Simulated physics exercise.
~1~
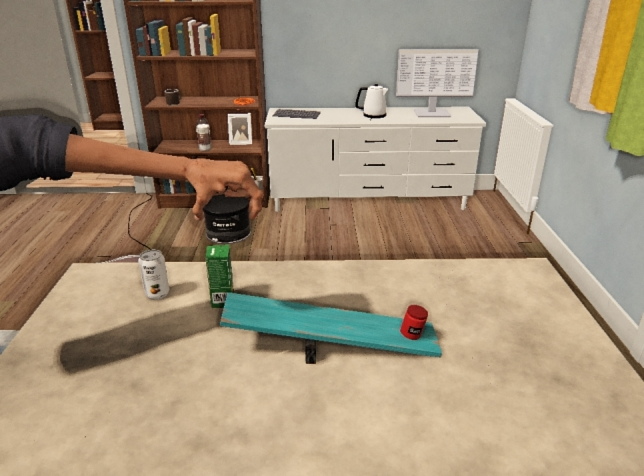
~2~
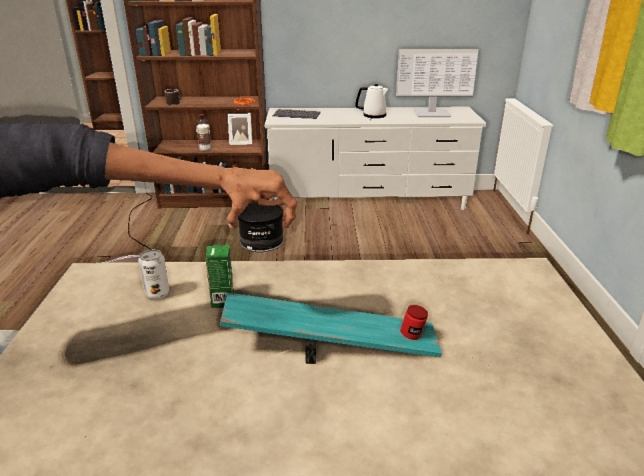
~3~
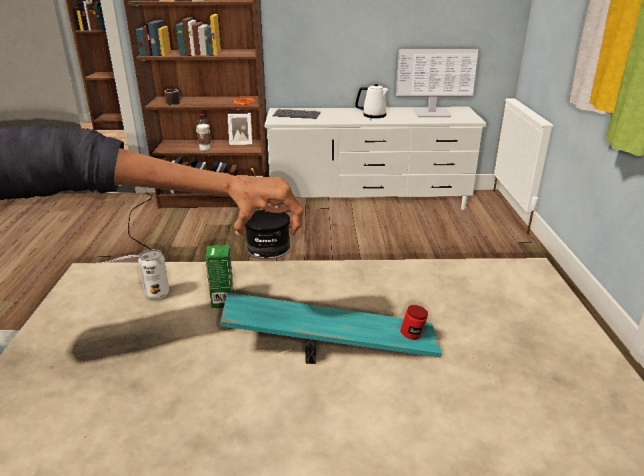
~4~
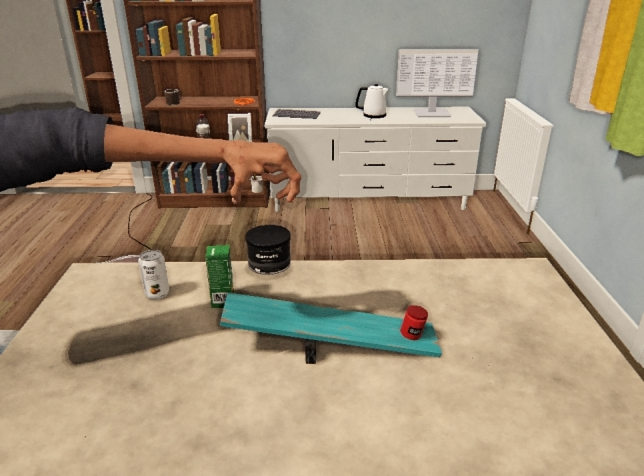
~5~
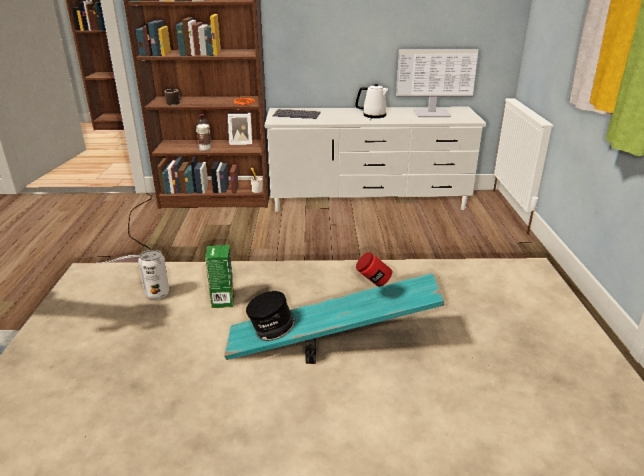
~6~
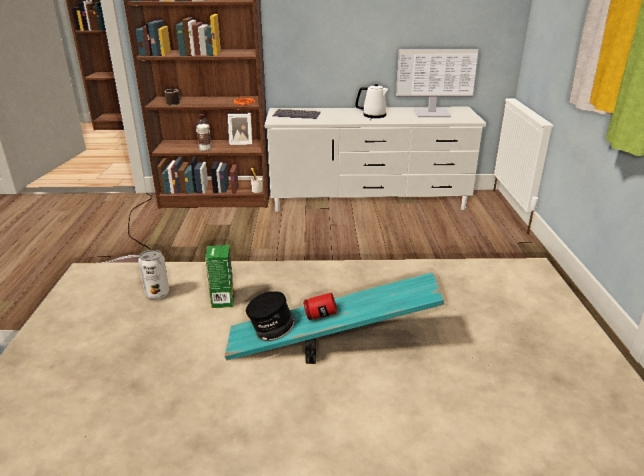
A hand held a black tub over the raised left end of a turquoise plank and let go, and the plank tipped the other way, tossing up a red shaker that ended on its side beside the tub.
